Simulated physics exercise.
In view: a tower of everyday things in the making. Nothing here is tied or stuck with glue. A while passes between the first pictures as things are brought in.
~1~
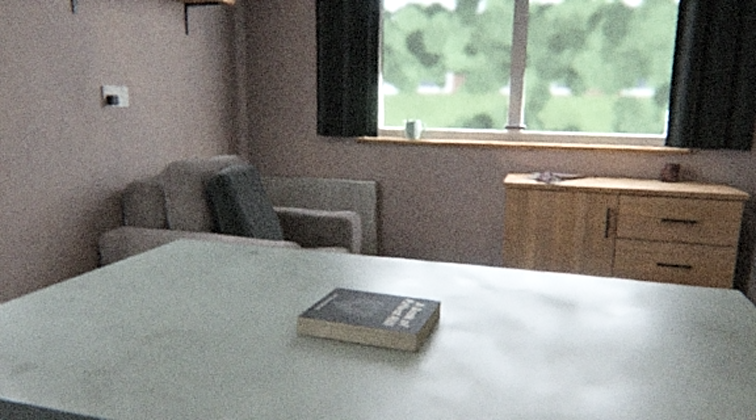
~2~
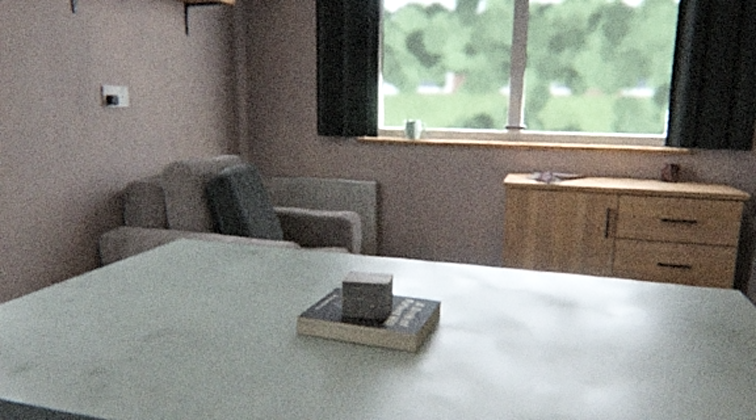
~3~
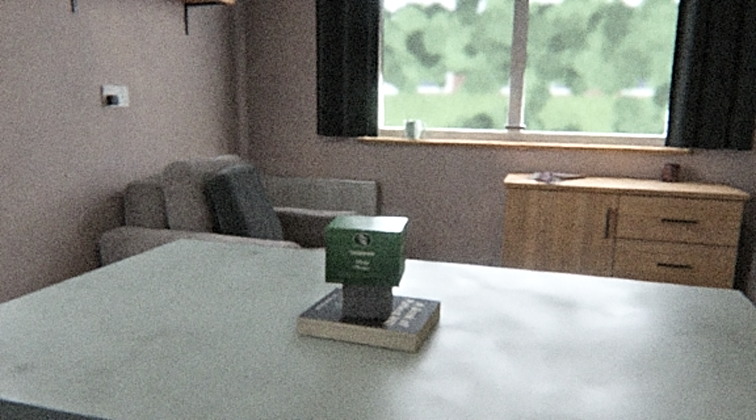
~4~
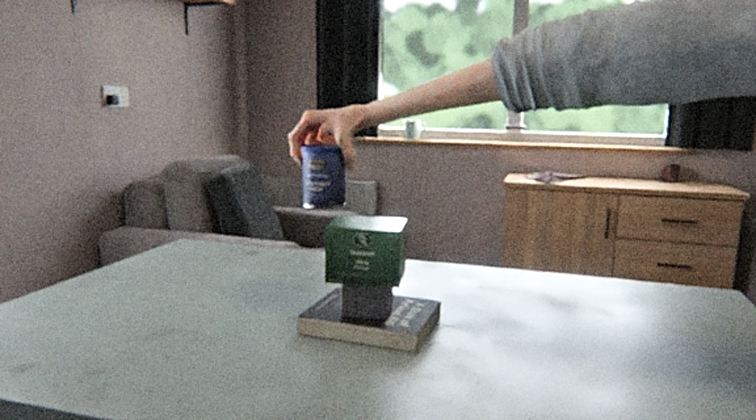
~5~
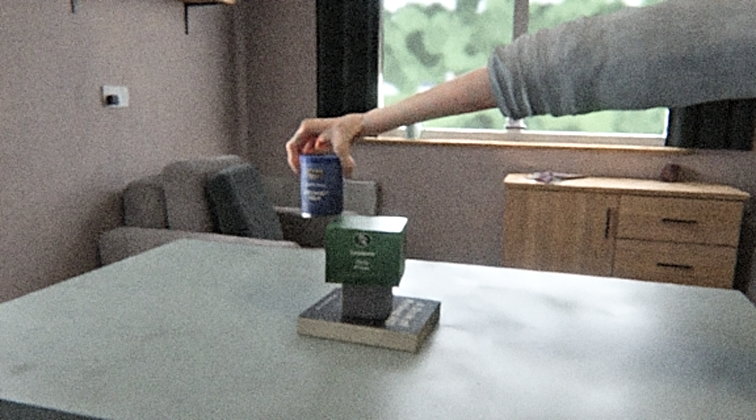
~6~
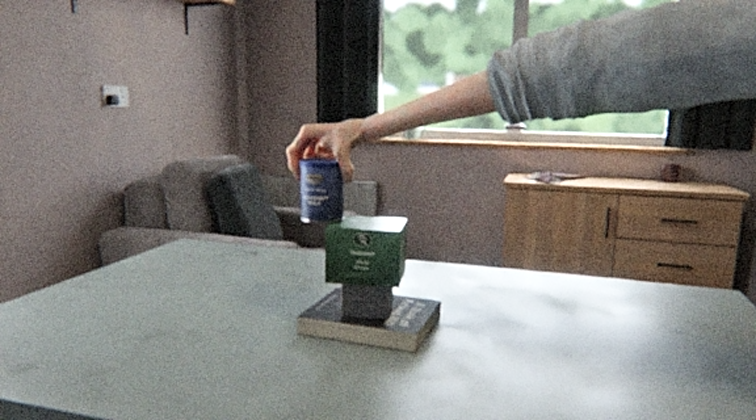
A small tower grew on the table, with a grey block and then a green box added on top of a dark book, before a hand lowered a blue pot onto the box's left edge.
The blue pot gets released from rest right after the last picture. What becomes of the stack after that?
It gives out.
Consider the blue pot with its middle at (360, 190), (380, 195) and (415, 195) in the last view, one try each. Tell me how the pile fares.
Outcomes in order: No collapse, no collapse, a collapse.
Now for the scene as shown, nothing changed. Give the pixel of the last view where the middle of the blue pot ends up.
Roughly pixel (255, 294) in the last picture.
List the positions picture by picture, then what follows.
The last thing is not in view yet, in the first frame.
The last thing is not in view yet, in the second frame.
The last thing is not in view yet; black book (372, 316), in the third frame.
Still above its spot; blue pot (325, 176); grey block (368, 295), in the fourth frame.
Still above its spot; blue pot (322, 185); green box (367, 250), in the fifth frame.
Set down, still held; blue pot (322, 190); black book (372, 316), in the sixth frame.
Then, 0.30 s past the last view, blue pot now fallen.
Then, 0.40 s past the last view, things are still on the move.
Then, 0.60 s past the last view, as before.
Then, 2.00 s past the last view, nothing new.
Finally, fallen, blue pot; the other 3 still in place. Final places as the last picture's camera would see them, blue pot near (255, 294). The pile comes apart.
